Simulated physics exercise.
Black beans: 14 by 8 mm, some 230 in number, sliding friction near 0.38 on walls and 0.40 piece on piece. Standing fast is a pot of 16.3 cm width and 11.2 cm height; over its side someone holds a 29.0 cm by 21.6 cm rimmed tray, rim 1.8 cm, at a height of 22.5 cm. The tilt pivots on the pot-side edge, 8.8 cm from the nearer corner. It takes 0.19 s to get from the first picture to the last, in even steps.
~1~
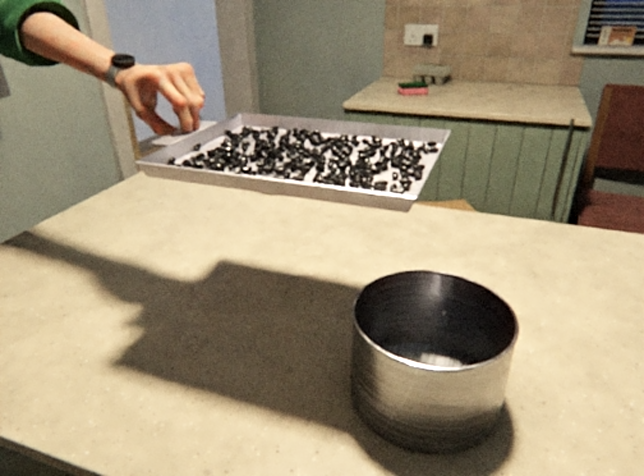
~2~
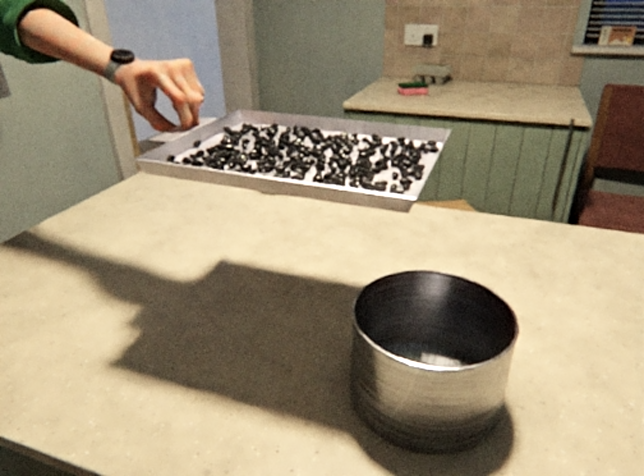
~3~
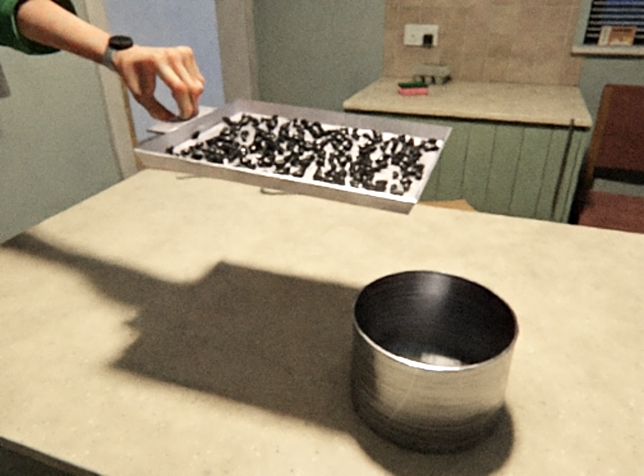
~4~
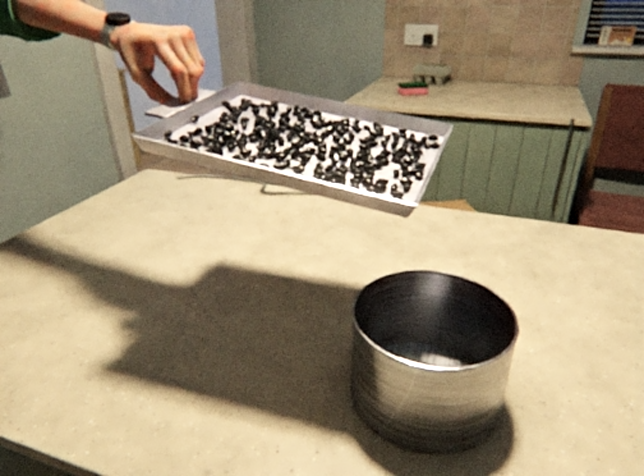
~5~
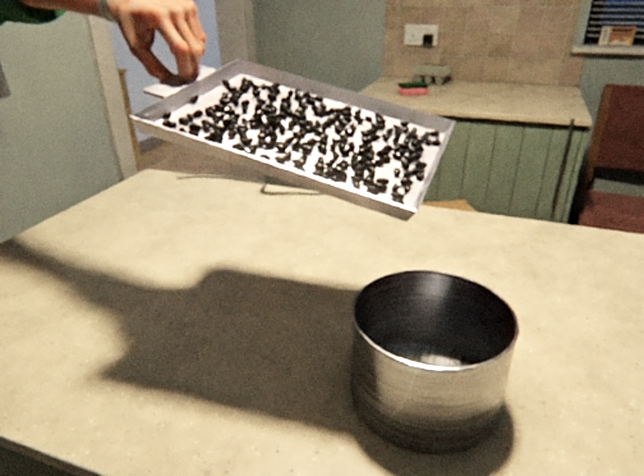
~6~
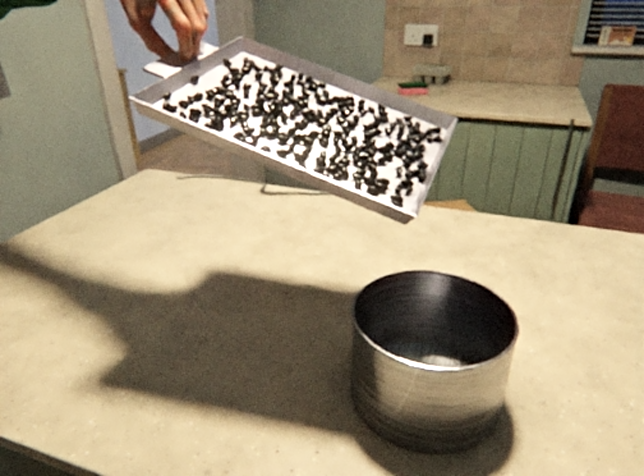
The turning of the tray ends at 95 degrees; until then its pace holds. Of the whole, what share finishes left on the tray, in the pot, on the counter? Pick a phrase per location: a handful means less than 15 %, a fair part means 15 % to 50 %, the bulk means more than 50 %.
Tray: A handful, pot: The bulk, counter: A handful.
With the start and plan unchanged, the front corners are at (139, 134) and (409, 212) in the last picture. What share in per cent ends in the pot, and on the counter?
Pot: 90, counter: 10.
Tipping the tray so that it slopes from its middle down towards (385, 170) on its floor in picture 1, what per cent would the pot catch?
The share would be about 40 percent.
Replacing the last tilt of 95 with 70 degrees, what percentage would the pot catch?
Roughly 90 %.
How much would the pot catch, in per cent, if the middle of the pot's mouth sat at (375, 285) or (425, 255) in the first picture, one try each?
First try about 30 per cent, second try about 5 per cent.
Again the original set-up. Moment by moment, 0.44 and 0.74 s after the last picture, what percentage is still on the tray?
About 55, 0.
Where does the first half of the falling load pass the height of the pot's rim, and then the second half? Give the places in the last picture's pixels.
I'd mark about (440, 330) for the first half and about (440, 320) for the second.
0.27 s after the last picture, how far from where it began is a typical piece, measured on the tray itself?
About 6 cm.
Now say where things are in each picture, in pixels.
In the first picture, tray tilt 0 degrees, front corners at (144, 160) and (409, 194); middle of the pieces at (306, 155); pot at (433, 312).
In the second picture, tray tilt 1 degrees, front corners at (144, 158) and (409, 195); middle of the pieces at (306, 153).
In the third picture, tray tilt 4 degrees, front corners at (143, 149) and (410, 197), lowest corner right front; middle of the pieces at (306, 148).
In the fourth picture, tray tilt 8 degrees, front corners at (141, 134) and (411, 200), lowest corner right front; middle of the pieces at (306, 140).
In the fifth picture, tray tilt 14 degrees, front corners at (140, 115) and (411, 205), lowest corner right front; middle of the pieces at (308, 129).
In the sixth picture, tray tilt 19 degrees, front corners at (139, 97) and (411, 209), lowest corner right front; middle of the pieces at (310, 119); pot at (433, 312).
Then, 0.27 s after the last picture, tilt 58 degrees; the tray holds 100 %, the pot 0 %.
Then, 0.44 s after the last picture, tilt 82 degrees; the tray holds 55 %, the pot 5 %.
Then, 0.74 s after the last picture, tilt 95 degrees; the tray holds 0 %, the pot 95 %.
In the end, tray 0 %, pot 95 %, counter 5 %.
